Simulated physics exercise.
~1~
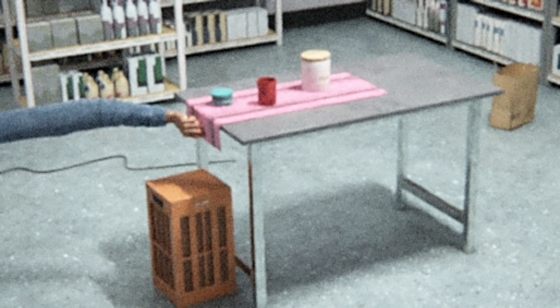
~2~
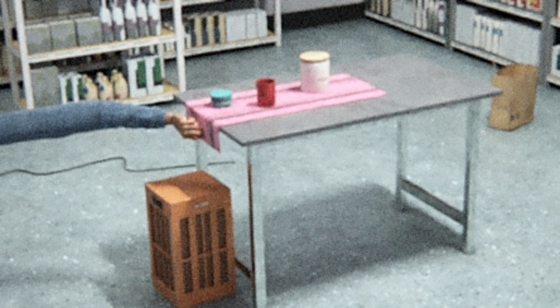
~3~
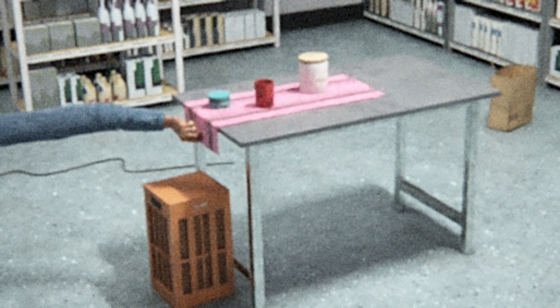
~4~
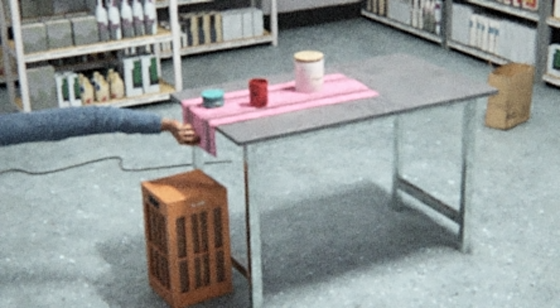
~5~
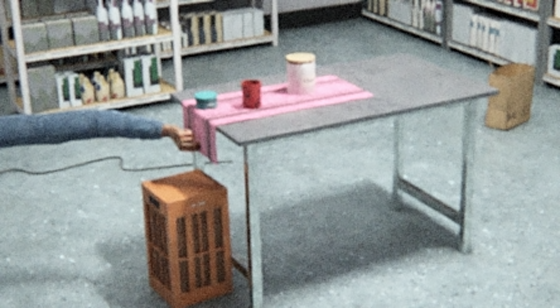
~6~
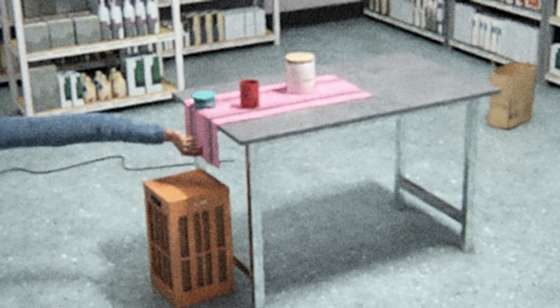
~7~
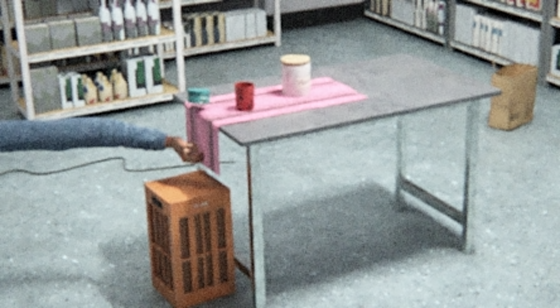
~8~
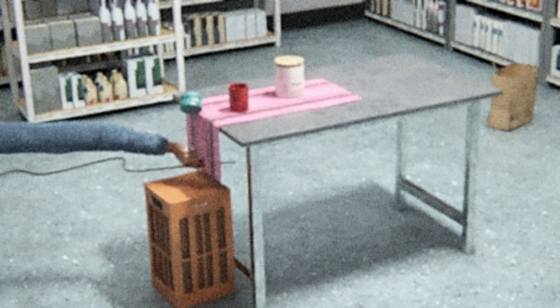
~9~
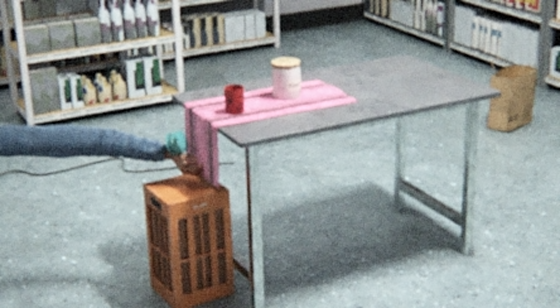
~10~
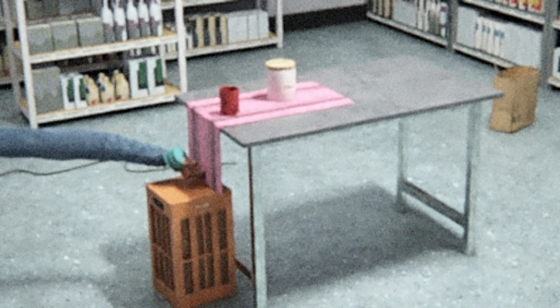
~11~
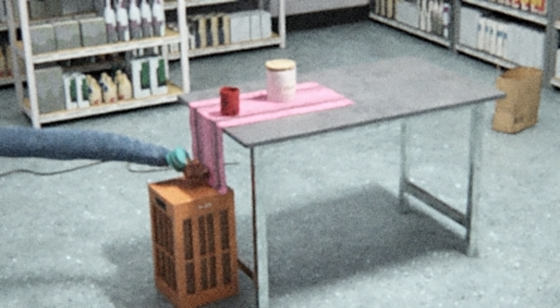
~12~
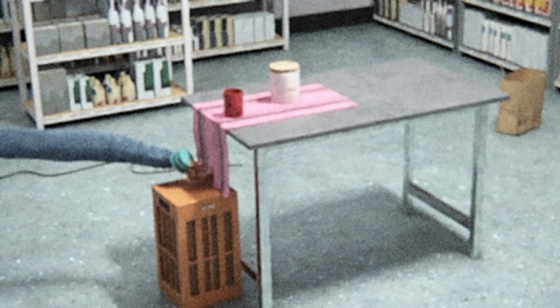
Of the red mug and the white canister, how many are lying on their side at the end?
Neither of them is on its side. The red mug and the white canister are both carried left with the runner but are still upright on the table at the end.
